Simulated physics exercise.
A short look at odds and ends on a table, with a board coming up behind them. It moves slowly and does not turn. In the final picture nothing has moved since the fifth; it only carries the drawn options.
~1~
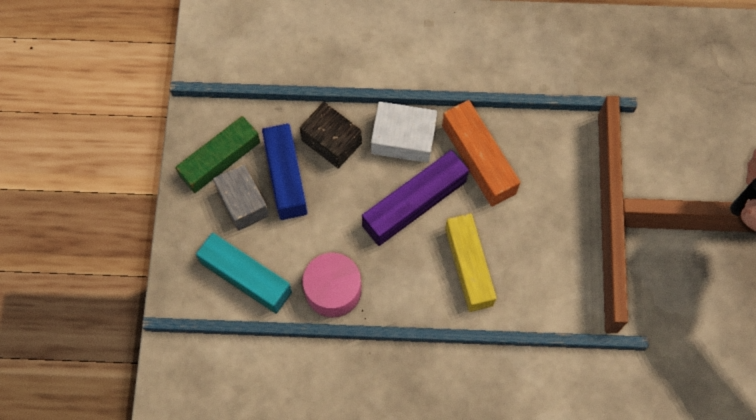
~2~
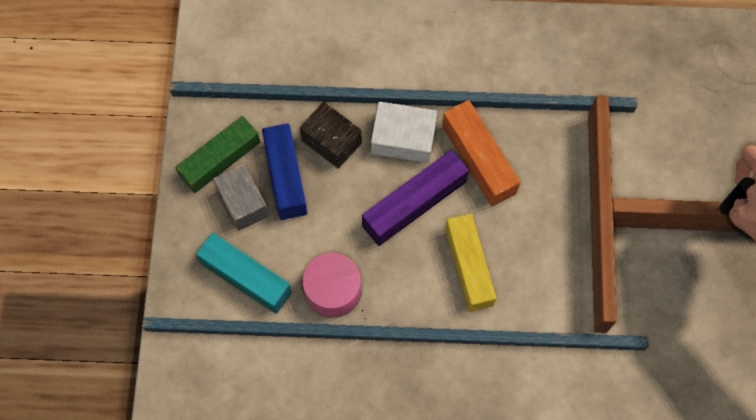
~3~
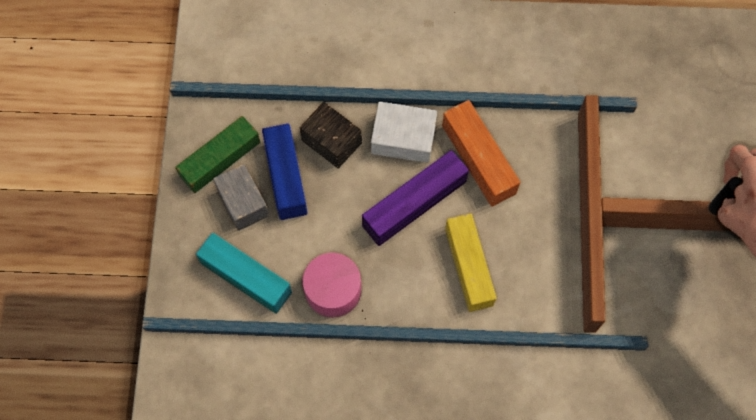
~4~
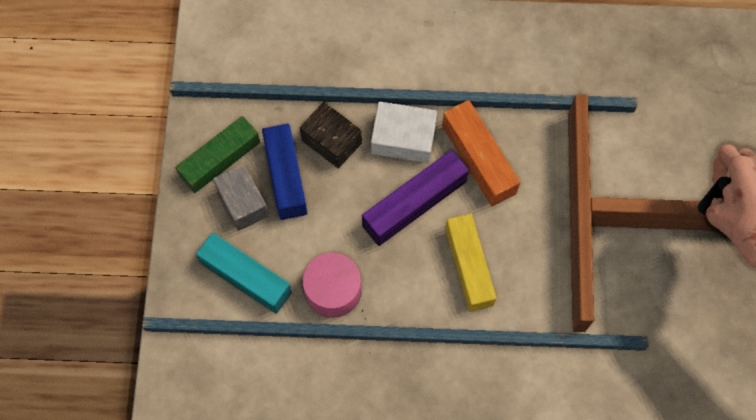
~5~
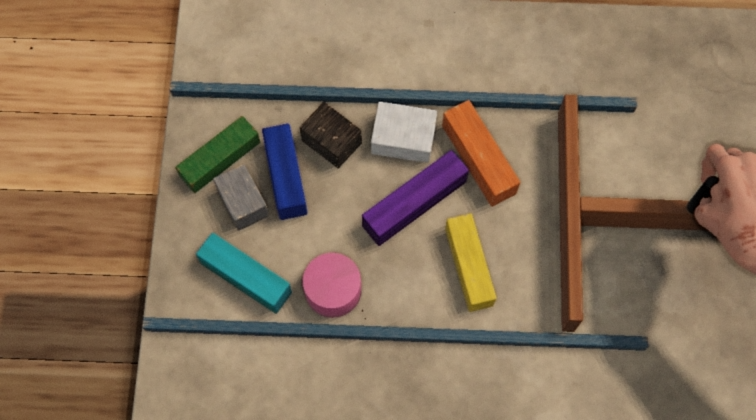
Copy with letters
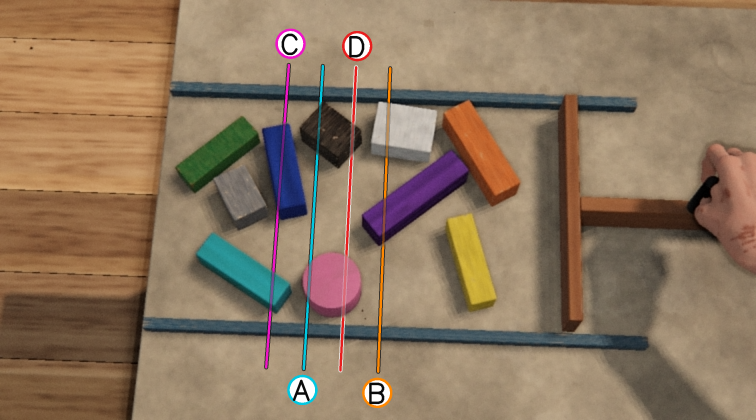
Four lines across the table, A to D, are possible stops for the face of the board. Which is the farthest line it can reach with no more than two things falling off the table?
The farthest such stop is C.
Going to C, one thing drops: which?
The green bar.
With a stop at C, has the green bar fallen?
Yes.
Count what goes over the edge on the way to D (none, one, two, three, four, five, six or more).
In all, none.
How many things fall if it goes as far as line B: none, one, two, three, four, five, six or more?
The count is none.
On the copy, A at (314, 210); B at (384, 212); C at (278, 209); D at (349, 211).
On C. First, board (467, 199); white block (391, 130); black block (325, 133).
Then, board (359, 195); green bar (198, 149); turquoise stick (220, 268).
Finally, board (280, 192); green bar over the edge; black block (168, 118); one fallen.
By contrast, A is within the limit but short; B is within the limit but short; D is within the limit but short.
